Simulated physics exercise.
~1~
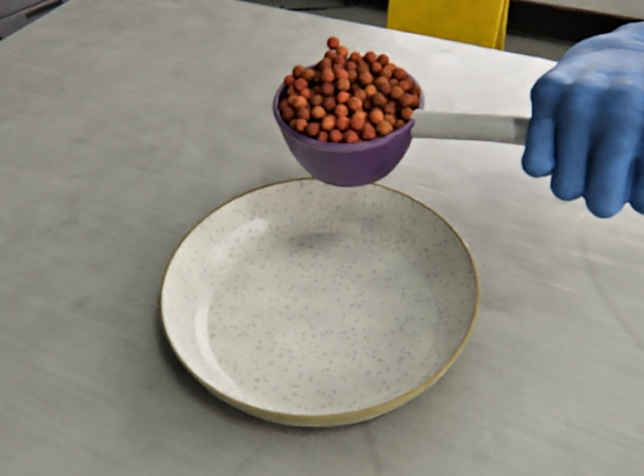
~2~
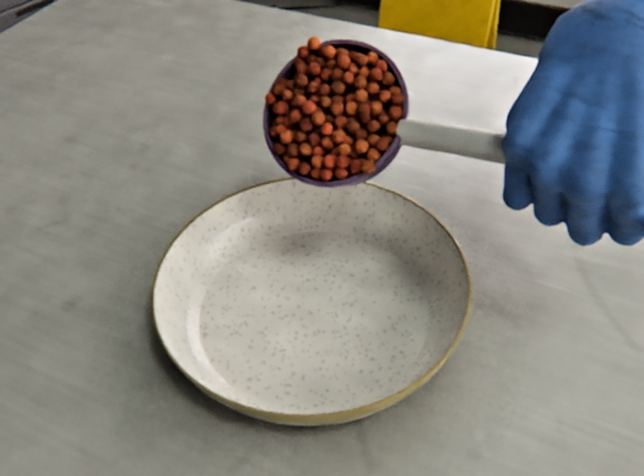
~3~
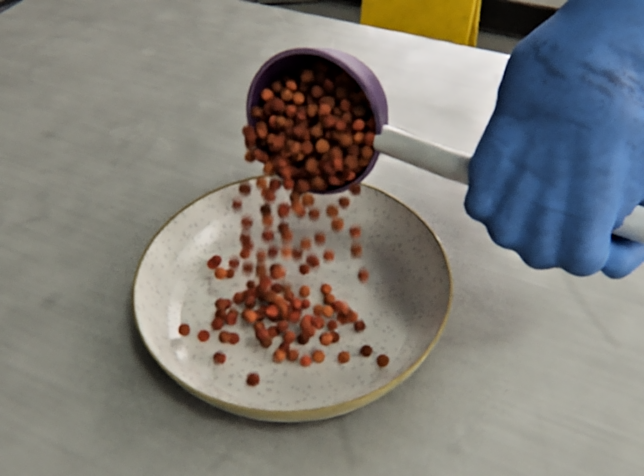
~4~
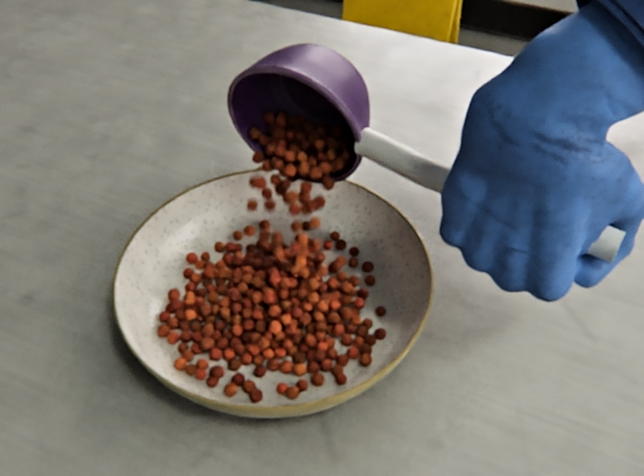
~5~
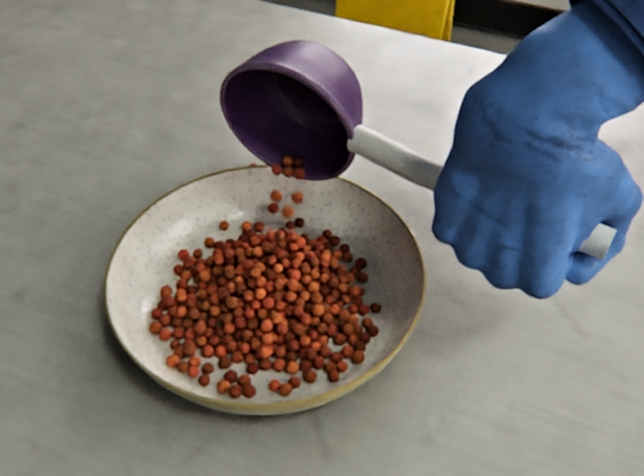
On a grey tabletop seen from above at an angle, a shallow speckled white dish with a tan rim sits below a purple ladle heaped with reddish-brown clay pellets. A blue-gloved hand at the right grips the ladle's pale handle, and something yellow stands at the back edge. The hand tips the ladle to the left as the view pans slightly right. Pellets pour over the lip and scatter across the dish, then build into a broad pile. At the end the ladle lies on its side, almost empty, with the last few pellets dropping onto the pile.
